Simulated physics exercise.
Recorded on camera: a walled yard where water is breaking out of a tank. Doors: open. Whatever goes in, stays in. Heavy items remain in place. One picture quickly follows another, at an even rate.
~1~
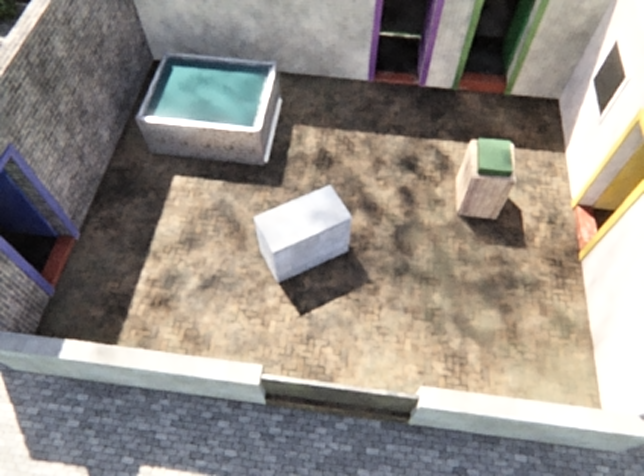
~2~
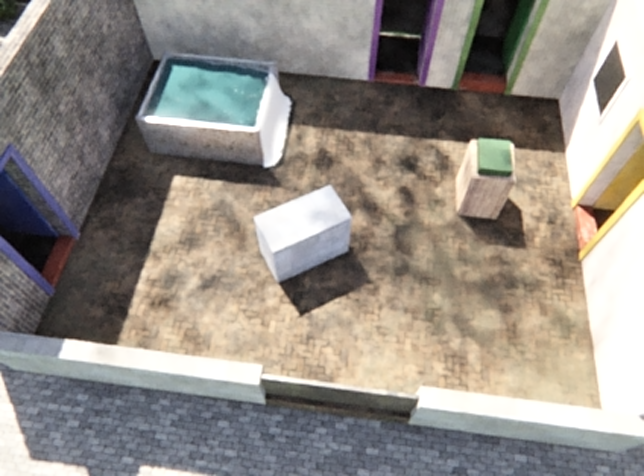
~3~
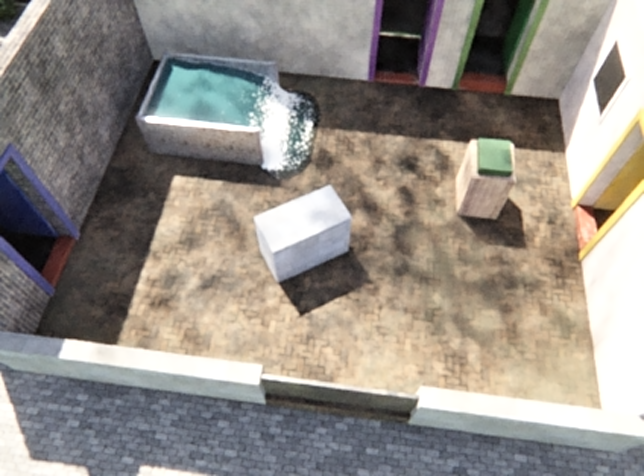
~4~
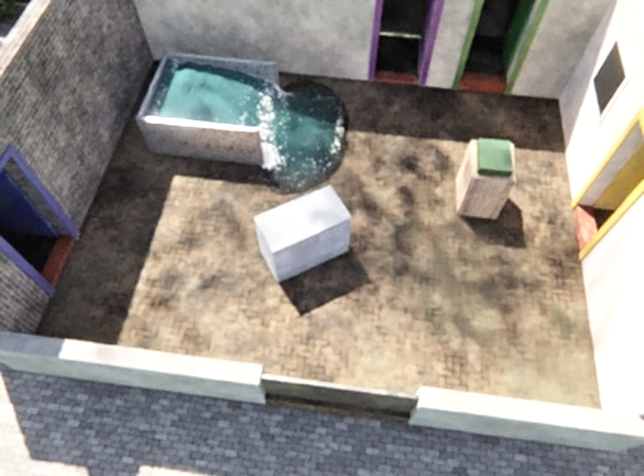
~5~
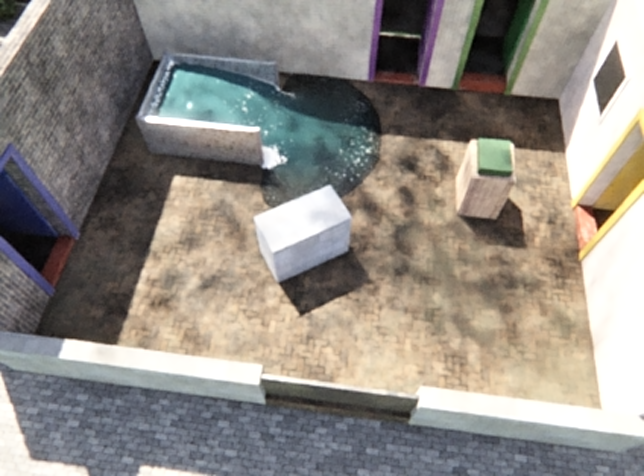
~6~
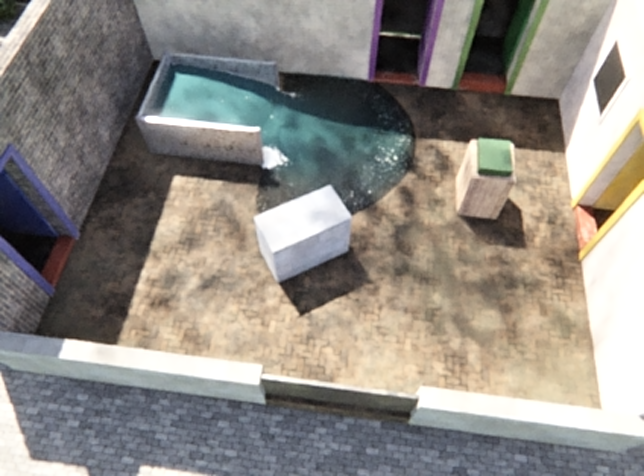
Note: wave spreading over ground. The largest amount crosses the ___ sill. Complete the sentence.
The largest amount crosses the purple sill.
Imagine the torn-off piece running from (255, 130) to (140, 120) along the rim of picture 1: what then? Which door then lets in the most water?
Most of it gets in at the door marked blue.
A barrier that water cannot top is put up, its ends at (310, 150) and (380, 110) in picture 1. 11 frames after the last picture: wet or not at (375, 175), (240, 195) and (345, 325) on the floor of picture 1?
Going through them in order, I get inundated, high and dry and high and dry.
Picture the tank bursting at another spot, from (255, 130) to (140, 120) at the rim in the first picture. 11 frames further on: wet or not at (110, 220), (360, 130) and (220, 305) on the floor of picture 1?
In the order given: Waterlogged, bare, waterlogged.
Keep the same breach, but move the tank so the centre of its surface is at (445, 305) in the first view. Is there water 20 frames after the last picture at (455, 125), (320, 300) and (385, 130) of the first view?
Result, in order: Affected; unaffected; unaffected.
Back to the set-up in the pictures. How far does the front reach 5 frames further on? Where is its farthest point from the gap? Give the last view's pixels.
My estimate: Roughly (560, 172).
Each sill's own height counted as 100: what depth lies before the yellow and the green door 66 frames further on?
60 and 10 %, in that order.
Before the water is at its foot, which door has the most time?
Answer: The blue door.
A moment on, water covers 35 % of the floor; purple door a trickle in, green door wet at the sill, nothing in, yellow door not reached, blue door not reached.
Next, water covers 45 % of the floor; purple door some in, green door wet at the sill, nothing in, yellow door wet at the sill, nothing in, blue door not reached.
Then, water covers 55 % of the floor; purple door some in, green door wet at the sill, nothing in, yellow door wet at the sill, nothing in, blue door not reached.
Later, water covers 60 % of the floor; purple door some in, green door wet at the sill, nothing in, yellow door wet at the sill, nothing in, blue door not reached.
In the end, water covers 85 % of the floor; purple door some in, green door wet at the sill, nothing in, yellow door wet at the sill, nothing in, blue door wet at the sill, nothing in; the purple door has let in the most.
